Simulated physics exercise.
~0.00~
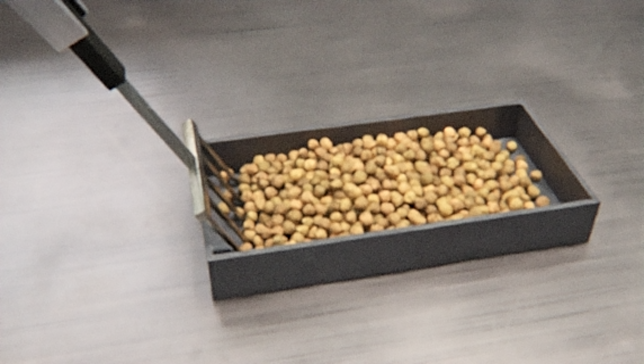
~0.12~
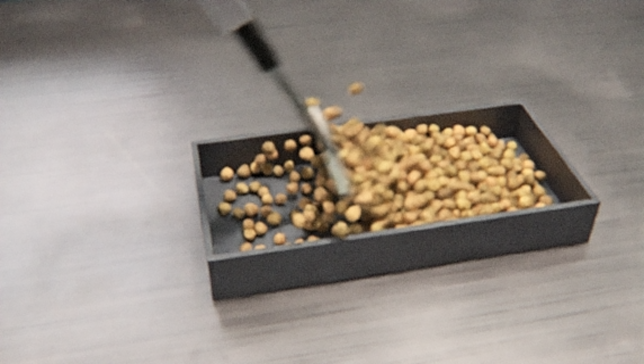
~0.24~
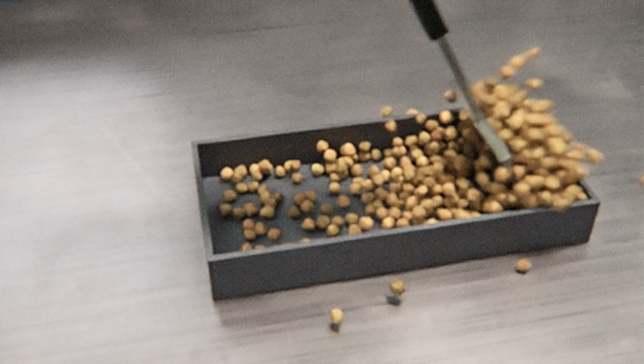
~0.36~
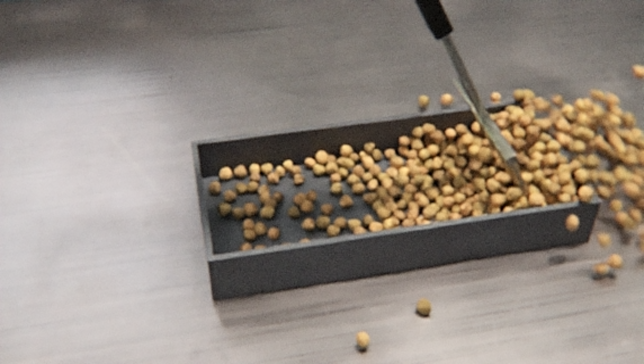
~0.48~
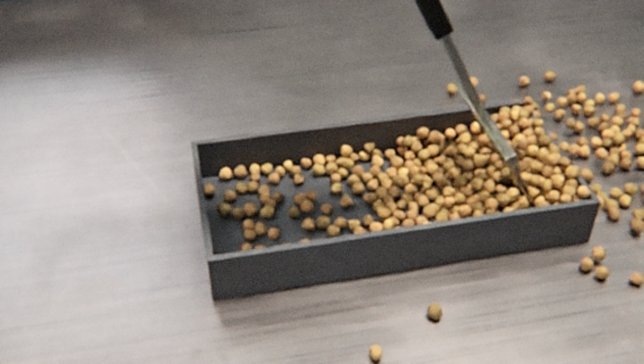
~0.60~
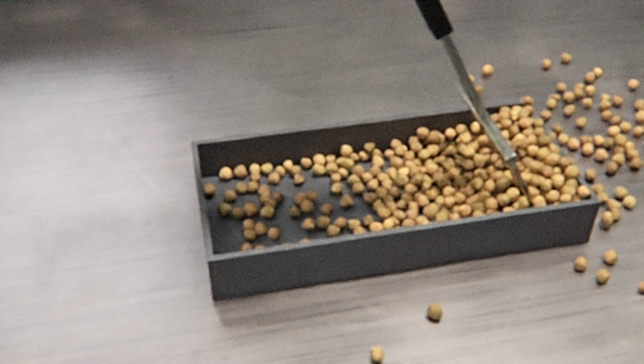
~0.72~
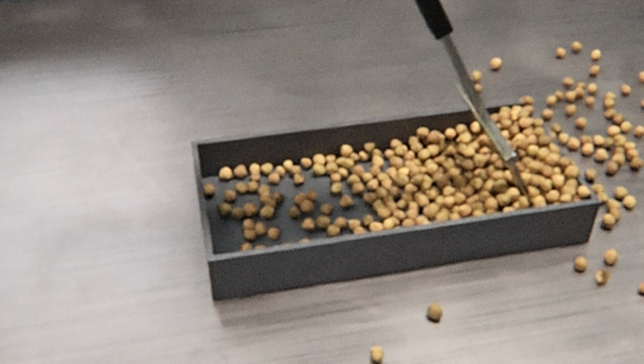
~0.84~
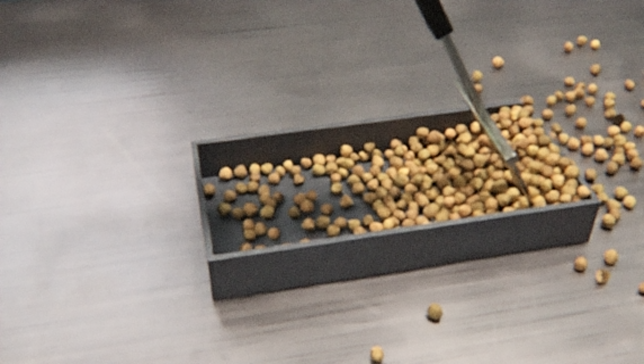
Chickpeas spilling over the far right end of a dark tray as a rake sweeps them rightward, leaving many scattered on the table.
